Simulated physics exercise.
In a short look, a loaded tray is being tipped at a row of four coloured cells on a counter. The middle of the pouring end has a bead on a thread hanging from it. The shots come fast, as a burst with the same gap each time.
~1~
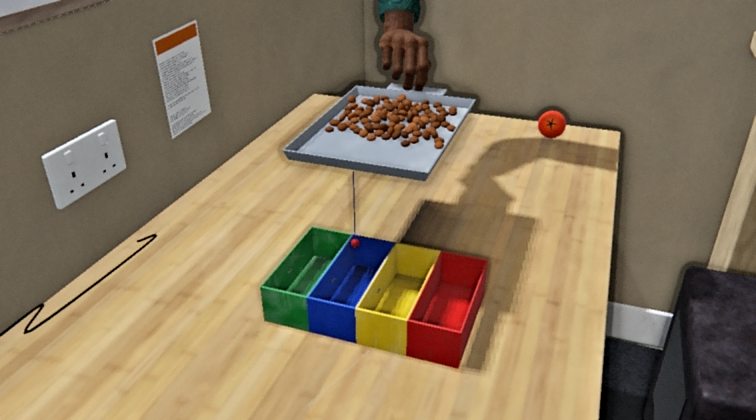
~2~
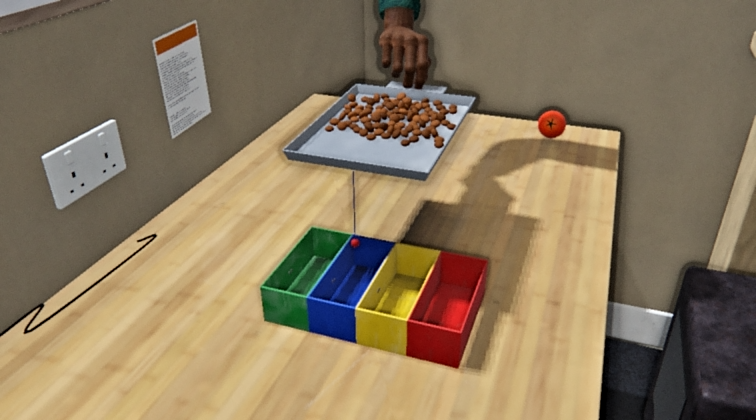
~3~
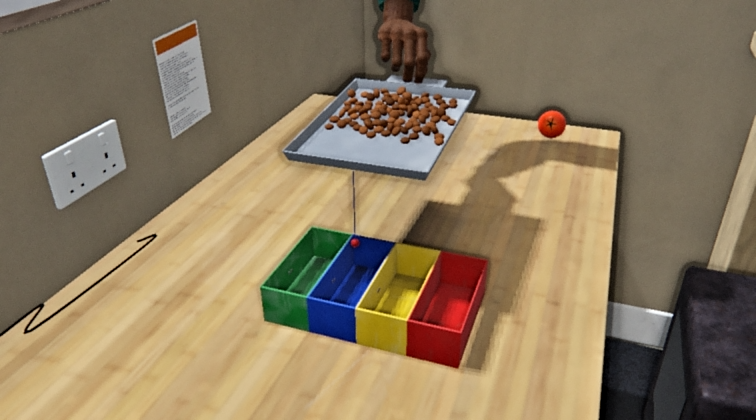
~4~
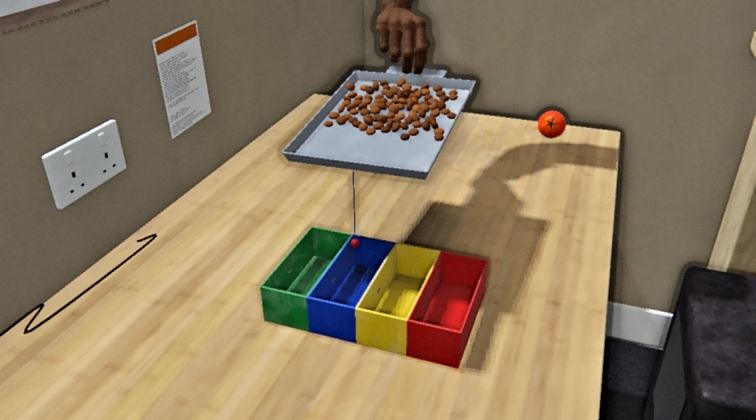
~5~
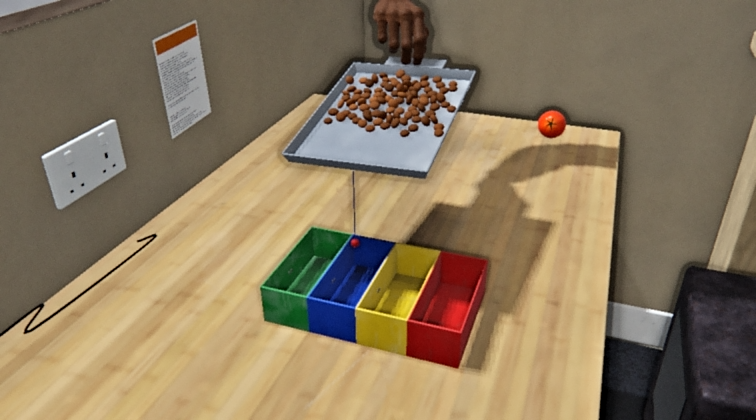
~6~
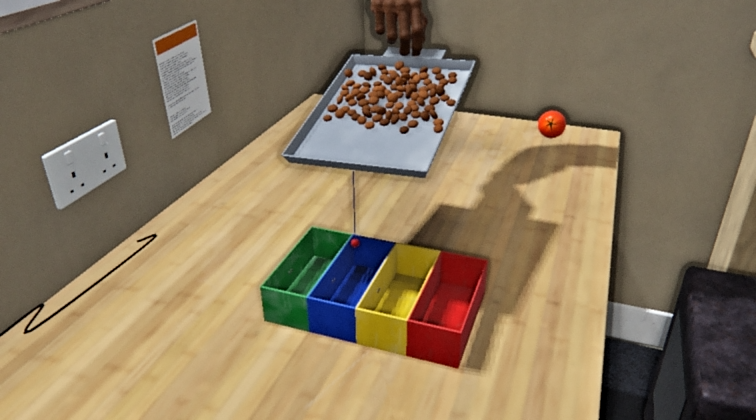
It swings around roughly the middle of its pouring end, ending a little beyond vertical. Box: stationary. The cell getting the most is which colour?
It is green.
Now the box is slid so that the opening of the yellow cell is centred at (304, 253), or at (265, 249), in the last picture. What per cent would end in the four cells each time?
First case: Some 90 %; second case: Some 60 %.
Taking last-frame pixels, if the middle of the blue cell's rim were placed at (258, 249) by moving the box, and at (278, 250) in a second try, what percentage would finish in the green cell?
About 0 per cent, then about 0 per cent.
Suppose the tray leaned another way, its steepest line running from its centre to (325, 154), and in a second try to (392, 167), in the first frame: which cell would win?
First try: The green one; second try: That yellow cell.
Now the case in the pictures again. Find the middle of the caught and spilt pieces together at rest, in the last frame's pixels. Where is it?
Roughly at (304, 301), give or take.
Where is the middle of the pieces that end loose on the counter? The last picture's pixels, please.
I'd say near (224, 303), give or take.
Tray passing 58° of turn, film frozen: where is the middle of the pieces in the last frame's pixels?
Somewhere near pixel (323, 156).
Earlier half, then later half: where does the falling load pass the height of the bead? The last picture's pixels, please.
Close to (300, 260), then close to (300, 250).
Shortly afterwards, tray tipped steeply; near two thirds on the tray; only a few in the blue cell; near a quarter falling or outside the box.
Next, tray tipped right over; near a quarter on the tray; near a quarter in the green cell; a little in the blue cell; a little in the yellow cell; near a third falling or outside the box.
Some moments later, tray tipped past a quarter turn; near half in the green cell; near a quarter in the blue cell; a little in the yellow cell; near a quarter falling or outside the box.
In the end, tray tipped past a quarter turn; near half in the green cell; near a quarter in the blue cell; a little in the yellow cell; none at all in the red cell; near a quarter outside the box.
